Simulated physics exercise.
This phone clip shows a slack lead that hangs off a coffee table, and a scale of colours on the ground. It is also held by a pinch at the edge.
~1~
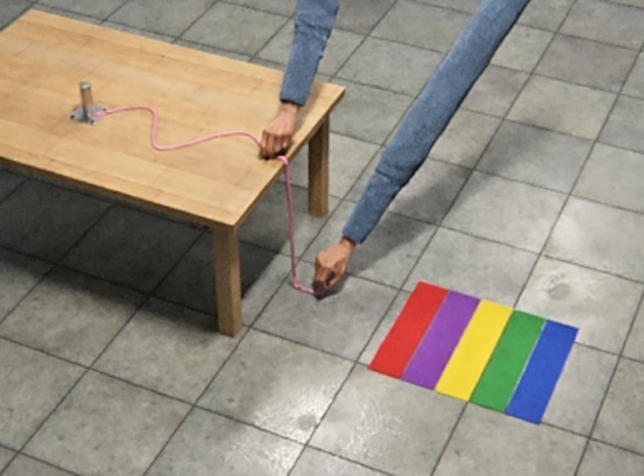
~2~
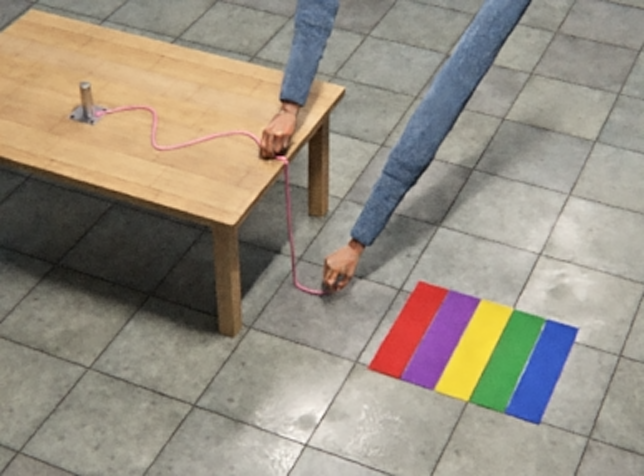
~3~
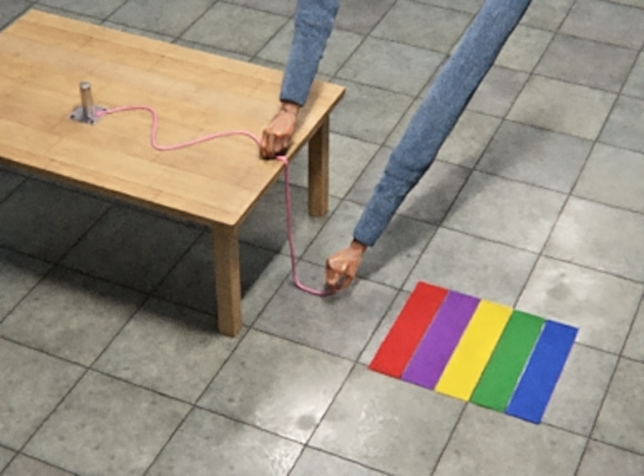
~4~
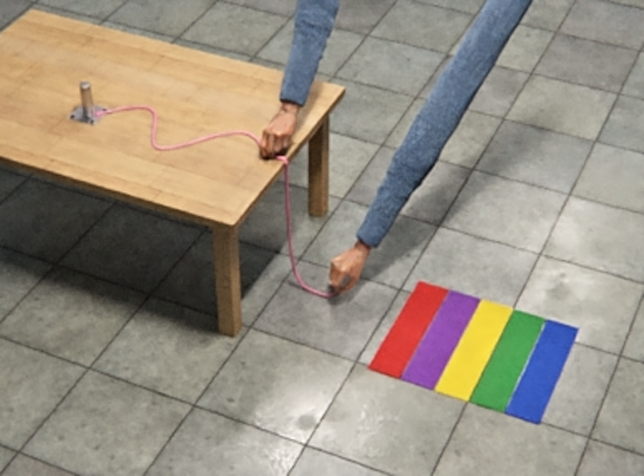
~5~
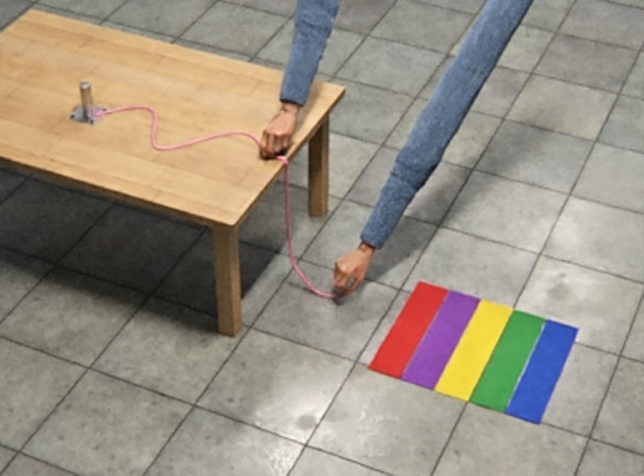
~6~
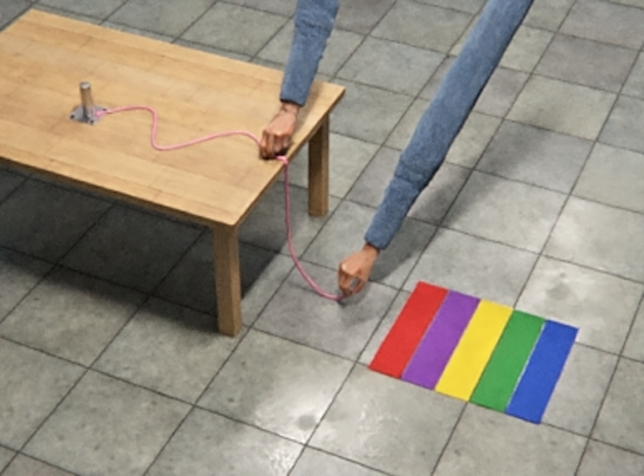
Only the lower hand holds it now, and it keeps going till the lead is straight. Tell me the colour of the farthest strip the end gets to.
The farthest it gets is green.
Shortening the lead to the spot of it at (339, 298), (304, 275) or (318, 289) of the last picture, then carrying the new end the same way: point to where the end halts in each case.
Respectively (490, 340), (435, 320) and (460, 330).
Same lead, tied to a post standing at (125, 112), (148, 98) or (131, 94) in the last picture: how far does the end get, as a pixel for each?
Roughly (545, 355), (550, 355) and (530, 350).
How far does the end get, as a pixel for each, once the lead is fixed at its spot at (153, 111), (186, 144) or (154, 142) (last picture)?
Try by try, around (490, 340), (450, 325) and (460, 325).
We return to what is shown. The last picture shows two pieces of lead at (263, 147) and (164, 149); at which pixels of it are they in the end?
End points: Roughly (319, 190); roughly (217, 145).
Soon after, end near (446, 324); over purple.
After that, end near (487, 336); over yellow.
At the stop, end near (509, 343); over green. The end stops over the green strip.
